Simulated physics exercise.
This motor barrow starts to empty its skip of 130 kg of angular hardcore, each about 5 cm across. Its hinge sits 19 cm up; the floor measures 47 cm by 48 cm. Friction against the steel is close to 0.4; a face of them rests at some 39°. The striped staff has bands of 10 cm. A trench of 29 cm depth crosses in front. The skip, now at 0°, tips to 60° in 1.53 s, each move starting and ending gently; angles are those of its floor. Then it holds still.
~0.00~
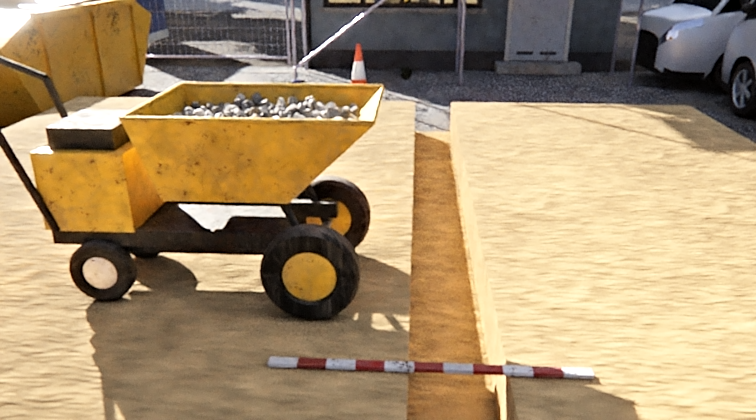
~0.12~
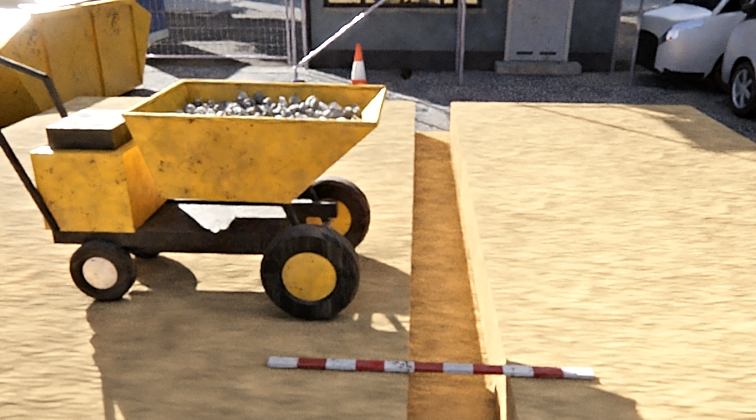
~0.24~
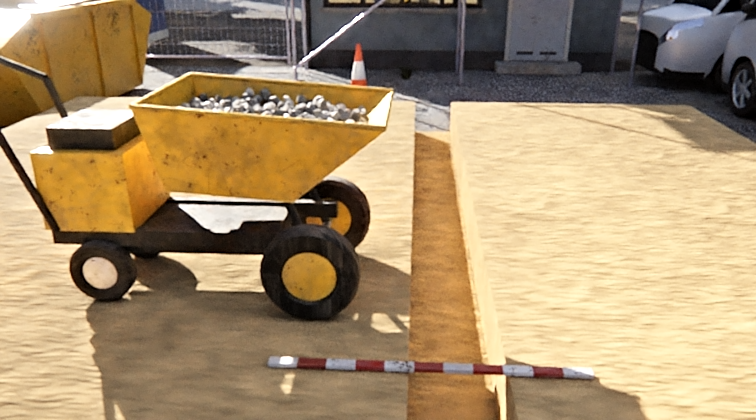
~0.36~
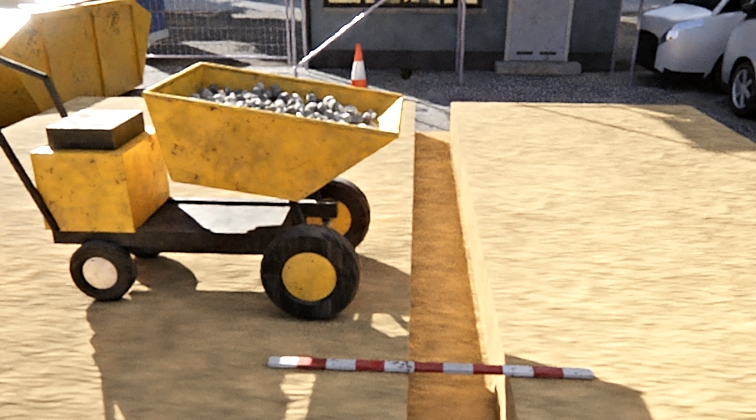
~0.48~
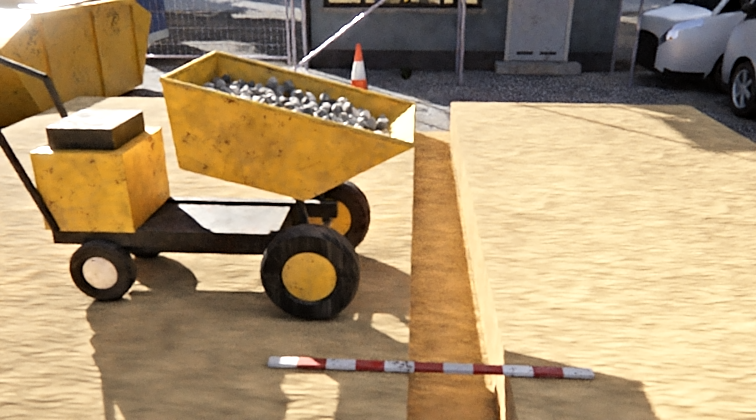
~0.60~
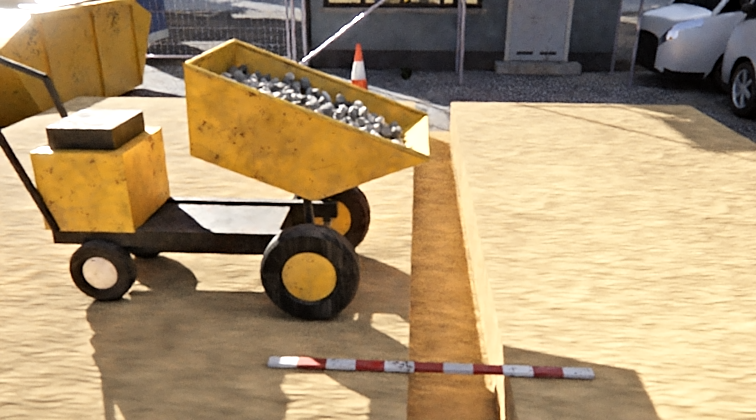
Building site in sunlight, a parked yellow motor barrow slowly tilting its stone-filled skip forward to the right beside a narrow trench.
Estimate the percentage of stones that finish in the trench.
Some 31 per cent of it.
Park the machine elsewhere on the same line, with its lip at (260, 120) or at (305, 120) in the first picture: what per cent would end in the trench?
First some 45, then 55 per cent.
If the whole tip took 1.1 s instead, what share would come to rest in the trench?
In that case some 30 per cent.
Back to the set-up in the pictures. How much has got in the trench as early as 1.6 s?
About 0 per cent by then.
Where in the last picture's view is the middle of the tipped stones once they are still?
Near (486, 285).
After 1.1 s the floor is at 51°; 100 % in the skip; the foremost stones are at (454, 207).
After 1.6 s the floor is at 60°; 94 % in the skip, 2 % in the trench, 3 % past the trench; the foremost stones are at (521, 282).
After 2.0 s the floor is at 60°; 75 % in the skip, 5 % in the trench, 20 % past the trench; the foremost stones are at (573, 279).
After 3.9 s the floor is at 60°; 39 % in the skip, 31 % in the trench, 30 % past the trench; the foremost stones are at (616, 294).
